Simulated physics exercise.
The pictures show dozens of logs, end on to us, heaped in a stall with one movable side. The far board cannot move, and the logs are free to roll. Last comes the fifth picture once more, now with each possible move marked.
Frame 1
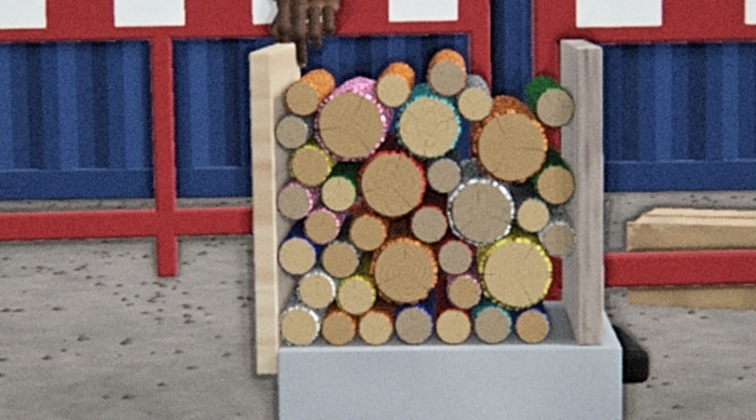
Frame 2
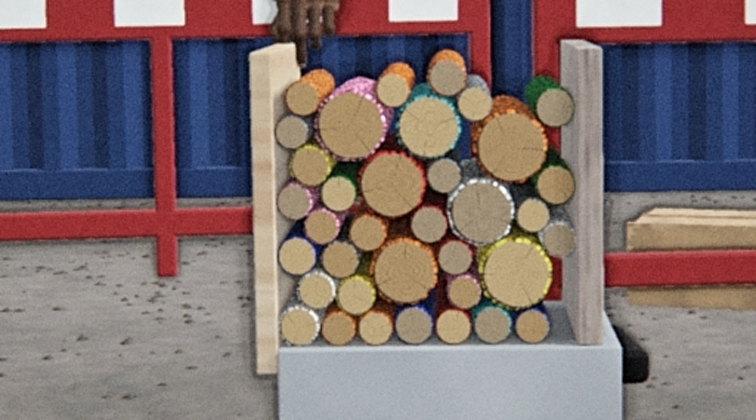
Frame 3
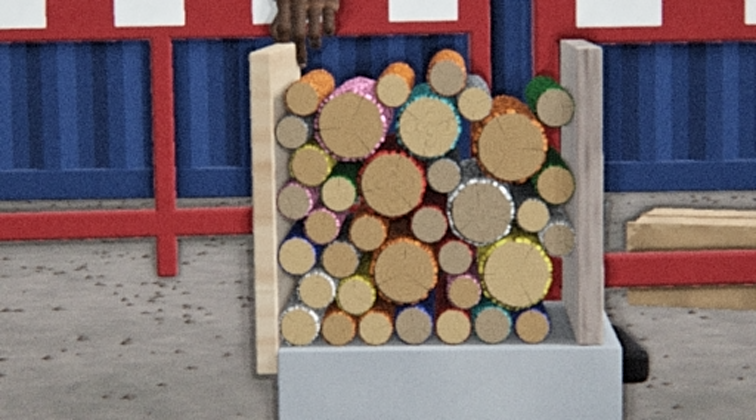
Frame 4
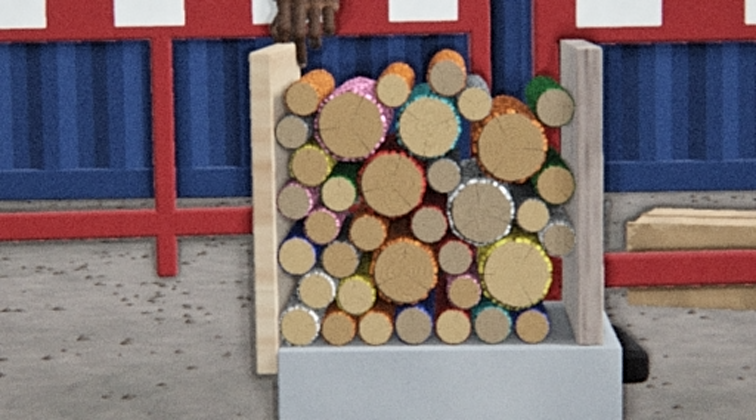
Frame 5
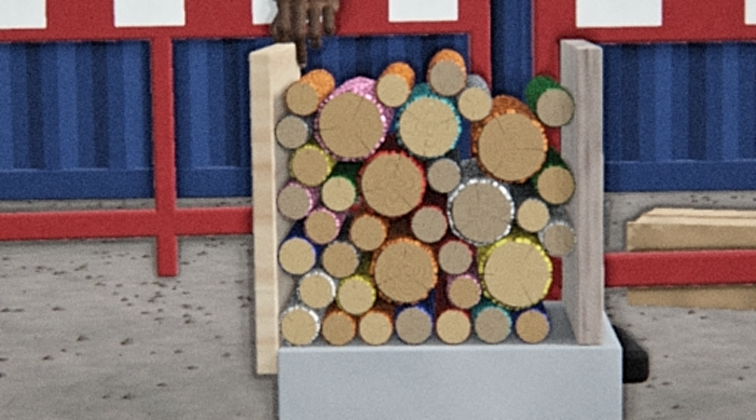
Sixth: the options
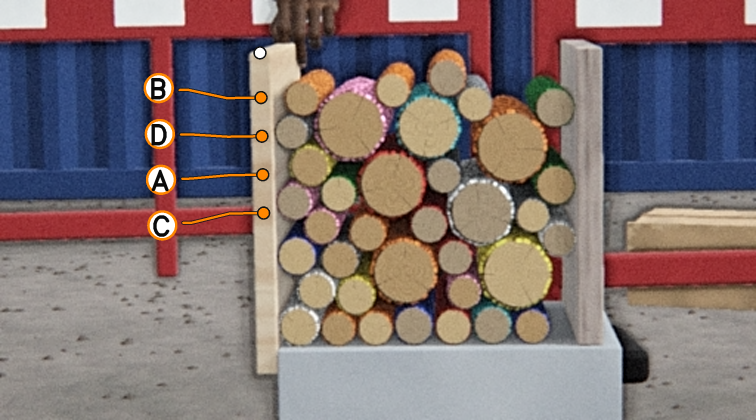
Glittery-edged logs sit stacked between two upright boards, staying still beneath a dark hand.
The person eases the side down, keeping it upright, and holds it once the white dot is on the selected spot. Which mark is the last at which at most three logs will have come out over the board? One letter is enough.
The last mark within the limit is C.
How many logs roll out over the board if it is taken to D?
The count is none.
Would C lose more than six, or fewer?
At C, fewer than six.
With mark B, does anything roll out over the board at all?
No, at B.
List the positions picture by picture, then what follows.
A log (391, 185); a log (511, 147); a log (555, 108), in the first frame.
A log (555, 108); a log (447, 77), in the second frame.
Side board (279, 195); a log (299, 326), in the third frame.
A log (492, 325); a log (464, 293), in the fourth frame.
A log (367, 233); a log (391, 185); a log (511, 147), in the fifth frame.
On the copy, A at (262, 175); B at (261, 98); C at (263, 213); D at (261, 137); the white dot at (260, 53).
On C. First, top of the board (273, 126).
Then, top of the board (275, 210).
Finally, top of the board (275, 212), one out over the board.
By contrast, A one out over the board; B none out over the board; D none out over the board.
